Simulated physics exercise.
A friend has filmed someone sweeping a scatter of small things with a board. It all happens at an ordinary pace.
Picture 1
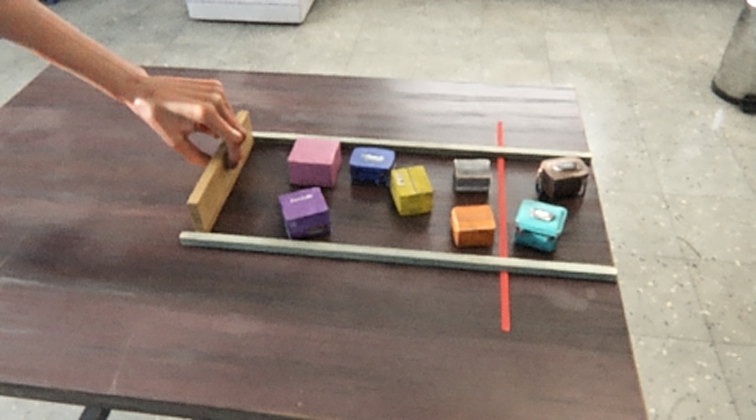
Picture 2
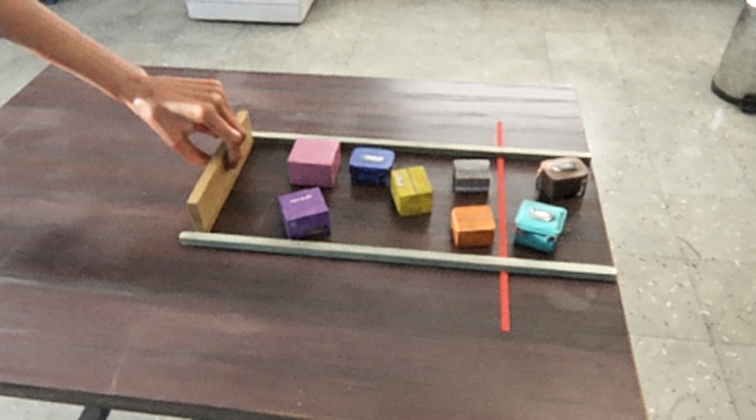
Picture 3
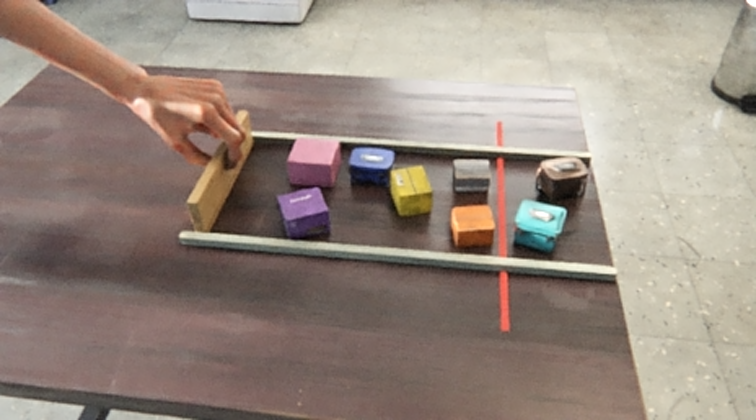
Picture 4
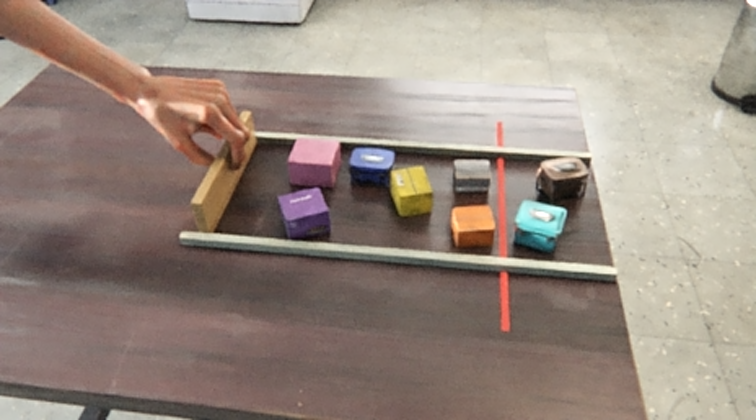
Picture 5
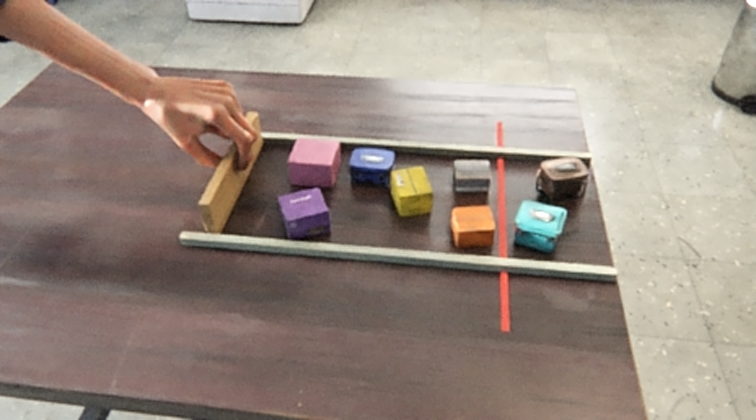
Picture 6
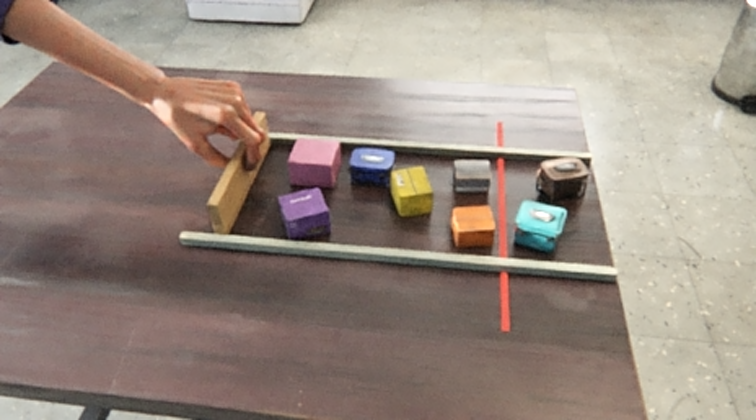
A hand slides an upright wooden board slightly to the right between two pale rails on a dark table, while the small colourful boxes and cases ahead of it, some near a strip of red tape, stay still.
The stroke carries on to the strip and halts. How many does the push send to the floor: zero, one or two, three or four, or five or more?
The number that fall off is one or two.
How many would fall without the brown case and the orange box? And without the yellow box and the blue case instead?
1 in the first case, 1 in the second.
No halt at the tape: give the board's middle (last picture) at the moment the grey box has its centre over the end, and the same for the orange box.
At (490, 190) for the grey box; at (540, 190) for the orange box.
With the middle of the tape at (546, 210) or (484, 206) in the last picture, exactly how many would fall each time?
Try by try, 5 and 1.
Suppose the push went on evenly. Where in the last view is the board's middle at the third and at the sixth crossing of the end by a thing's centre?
About (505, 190), then (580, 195).
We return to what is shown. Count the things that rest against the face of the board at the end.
The number is 3.
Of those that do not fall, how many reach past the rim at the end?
It comes to 1.
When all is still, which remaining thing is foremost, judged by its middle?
It is the turquoise case.
Soon after, none off yet; brown case at rest near (562, 179); turquoise case at rest near (539, 227); orange box at rest near (473, 227).
After that, none off yet; brown case moving near (573, 181); turquoise case at rest near (539, 227); orange box moving near (483, 228).
In the end, the number that fall off is one or two; gone, grey box and brown case.
